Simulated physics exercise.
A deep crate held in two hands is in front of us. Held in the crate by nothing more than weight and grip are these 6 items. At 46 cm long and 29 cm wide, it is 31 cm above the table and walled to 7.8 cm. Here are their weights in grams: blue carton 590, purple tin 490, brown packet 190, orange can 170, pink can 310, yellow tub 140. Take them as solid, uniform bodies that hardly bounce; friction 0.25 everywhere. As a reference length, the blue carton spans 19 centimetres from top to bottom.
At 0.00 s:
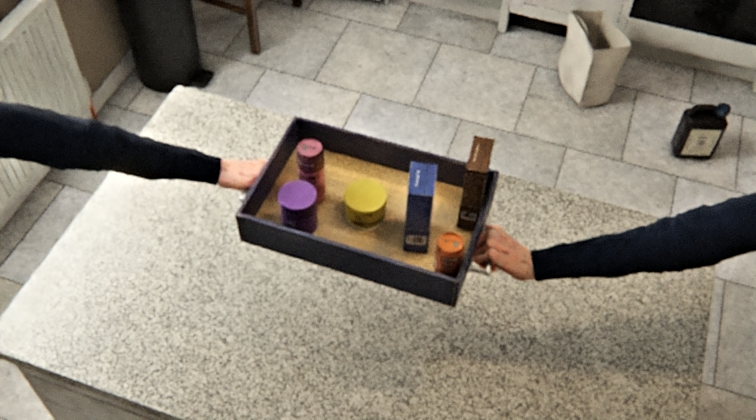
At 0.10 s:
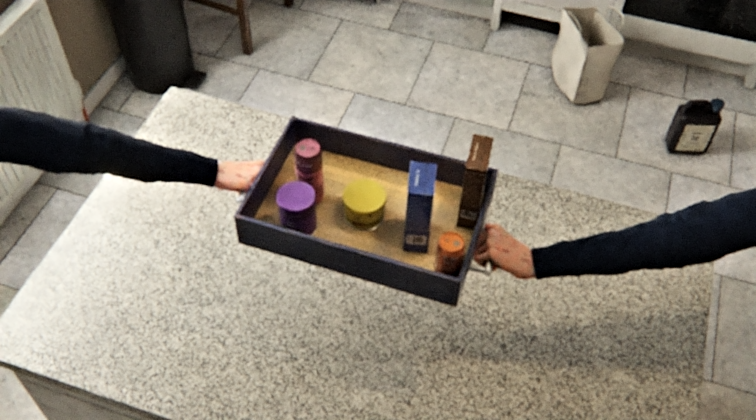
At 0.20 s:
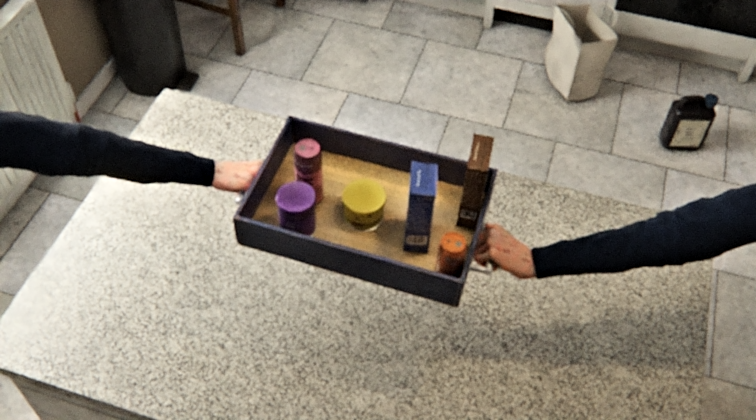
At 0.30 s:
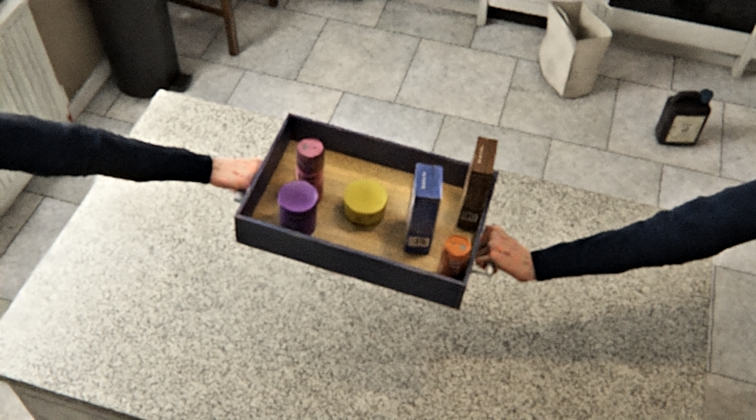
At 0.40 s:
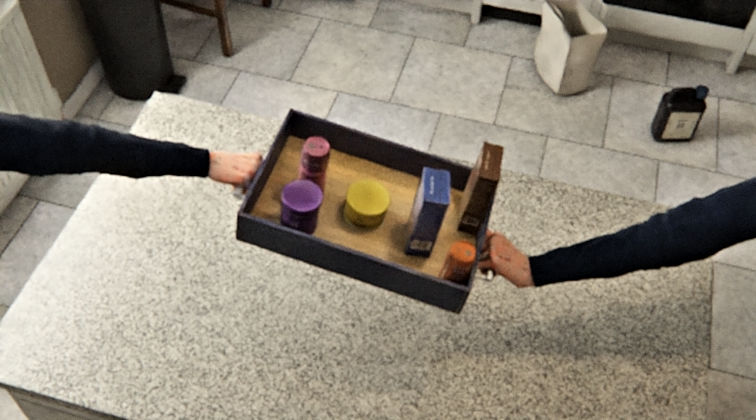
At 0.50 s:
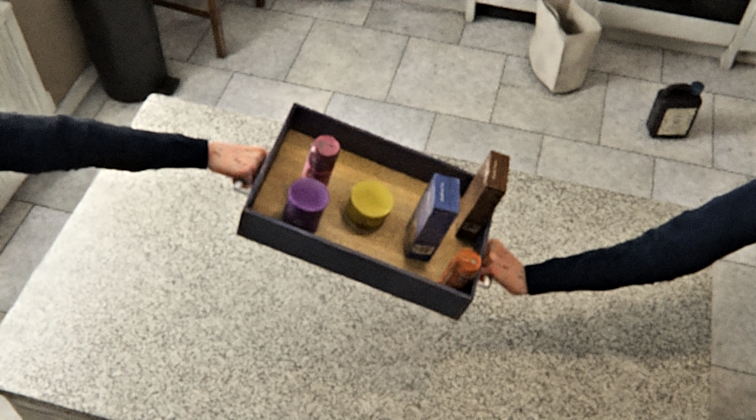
Above a speckled countertop, two hands hold a crate of containers and tilt it right side down.
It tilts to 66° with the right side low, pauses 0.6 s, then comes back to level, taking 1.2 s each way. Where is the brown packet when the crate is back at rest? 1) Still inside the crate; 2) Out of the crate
1, still inside the crate.
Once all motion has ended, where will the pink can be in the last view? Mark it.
In the last view, its centre sits near (415, 216).
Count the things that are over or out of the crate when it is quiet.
The answer is 1.
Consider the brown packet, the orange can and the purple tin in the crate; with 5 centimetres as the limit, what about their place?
Well, the brown packet remains where it was; the orange can remains where it was; and the purple tin winds up somewhere else.
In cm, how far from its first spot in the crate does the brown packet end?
Net shift near 1 cm.
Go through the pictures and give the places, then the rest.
Crate level; brown packet (475, 184); blue carton (420, 209), in the first frame.
Crate level; orange can (449, 260); pink can (310, 174), in the second frame.
Crate tipped 1°, right side down; yellow tub (364, 205); blue carton (420, 209), in the third frame.
Crate tipped 4°, right side down; purple tin (298, 212); orange can (453, 263), in the fourth frame.
Crate tipped 8°, right side down; pink can (313, 172); yellow tub (366, 206), in the fifth frame.
Crate tipped 15°, right side down; brown packet (482, 197); blue carton (432, 219), in the sixth frame.
After 0.80 s, crate tipped 43°, right side down; blue carton moved 9 cm; yellow tub moved 7 cm; purple tin moved 6 cm.
After 0.90 s, crate tipped 51°, right side down; yellow tub 10° off its base; pink can 3° off its base; purple tin moved 15 cm.
After 1.10 s, crate tipped 62°, right side down; pink can on its side; yellow tub moved 14 cm; purple tin moved 27 cm.
After 2.40 s, crate tipped 43°, right side down; pink can on its side; purple tin moved 28 cm; yellow tub moved 18 cm.
In the end (3.6 s), toppled in the crate, pink can; not toppled but over 5 cm from the start, blue carton, purple tin and yellow tub; the other 2 under 5 cm from the start. In the last view, brown packet near (480, 178).
